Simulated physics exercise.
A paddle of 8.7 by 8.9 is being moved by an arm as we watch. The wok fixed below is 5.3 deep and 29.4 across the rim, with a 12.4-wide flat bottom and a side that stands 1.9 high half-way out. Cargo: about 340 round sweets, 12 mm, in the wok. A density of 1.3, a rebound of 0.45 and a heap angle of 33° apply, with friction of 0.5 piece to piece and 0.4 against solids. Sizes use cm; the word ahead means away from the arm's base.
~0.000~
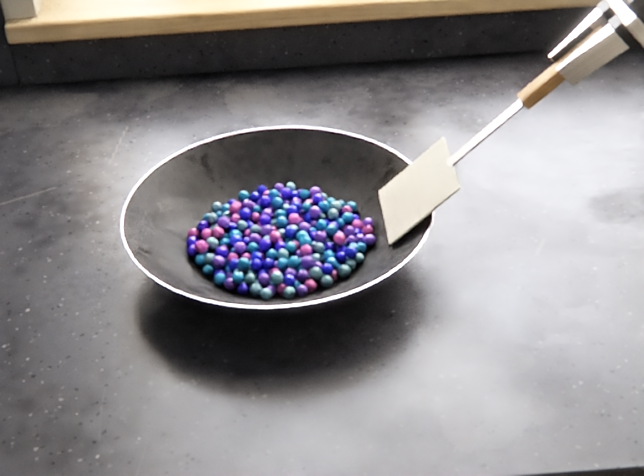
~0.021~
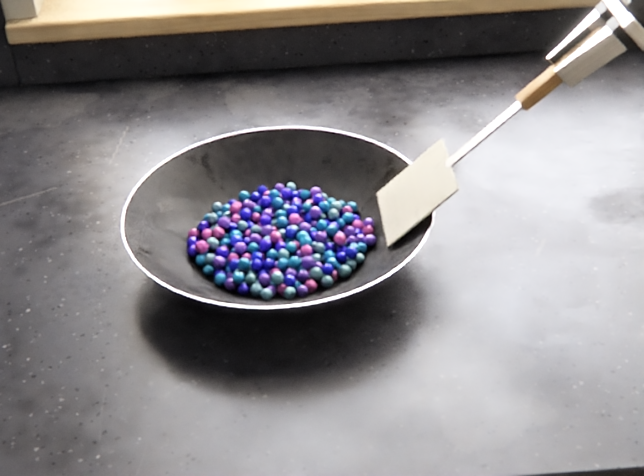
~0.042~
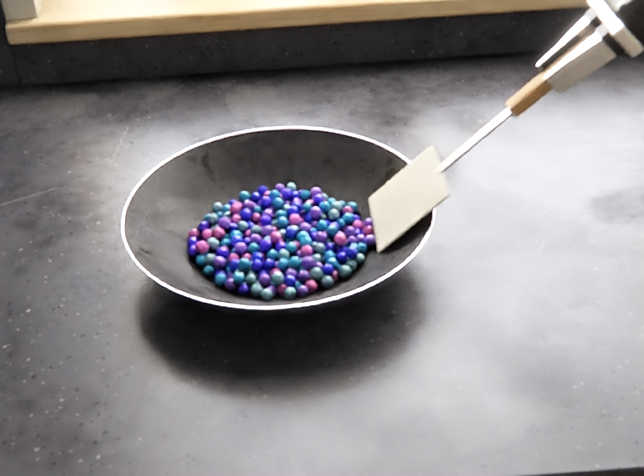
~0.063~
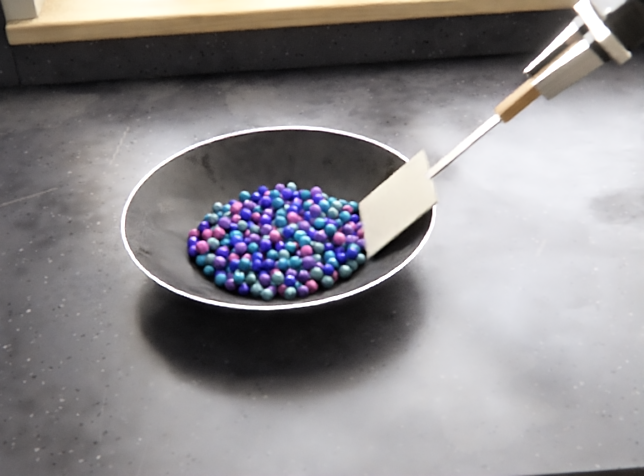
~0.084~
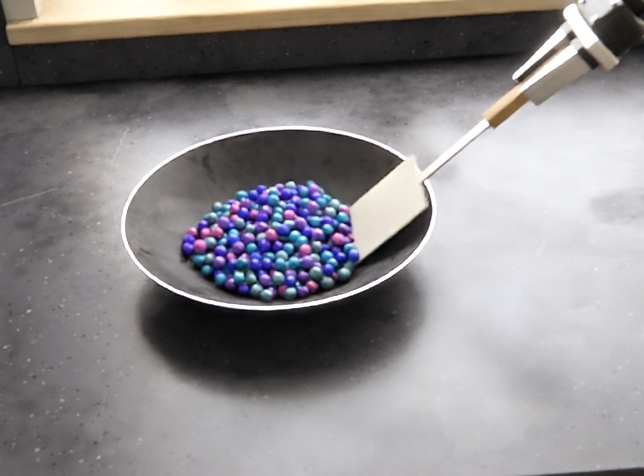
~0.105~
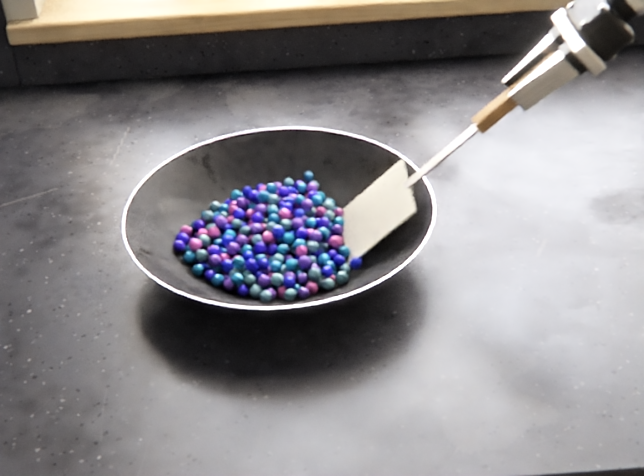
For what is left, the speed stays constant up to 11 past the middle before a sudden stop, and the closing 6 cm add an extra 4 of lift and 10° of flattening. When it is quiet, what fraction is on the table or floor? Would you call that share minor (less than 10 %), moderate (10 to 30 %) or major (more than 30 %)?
I would call it moderate.
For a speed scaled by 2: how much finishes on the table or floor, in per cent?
40 %.
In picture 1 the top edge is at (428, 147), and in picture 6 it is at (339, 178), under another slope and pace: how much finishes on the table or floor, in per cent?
45 per cent.
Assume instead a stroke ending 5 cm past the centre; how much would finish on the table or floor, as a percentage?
I'd expect close to 0 per cent then.
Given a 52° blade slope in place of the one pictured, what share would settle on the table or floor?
Estimate: Approx. 25 %.
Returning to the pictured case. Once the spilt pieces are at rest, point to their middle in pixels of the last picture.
Centre of the spill: Approx. (41, 271).
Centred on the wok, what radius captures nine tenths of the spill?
Radial distance: Approx. 35 cm.
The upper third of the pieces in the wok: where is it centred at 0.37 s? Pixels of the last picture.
It is centred at about (199, 219).
By 0.24 s, sloping 43°, highest piece 4 above the table; 339 in the wok.
By 0.37 s, sloping 40°, highest piece 7 above the table; 339 in the wok.
By 0.63 s, sloping 33°, highest piece 6 above the table; 266 in the wok, 73 on the table or floor.
By 1.68 s, sloping 33°, highest piece 5 above the table; 266 in the wok, 73 on the table or floor.
Final count, 266 in the wok, 73 on the table or floor. That is 22 % on the table or floor.
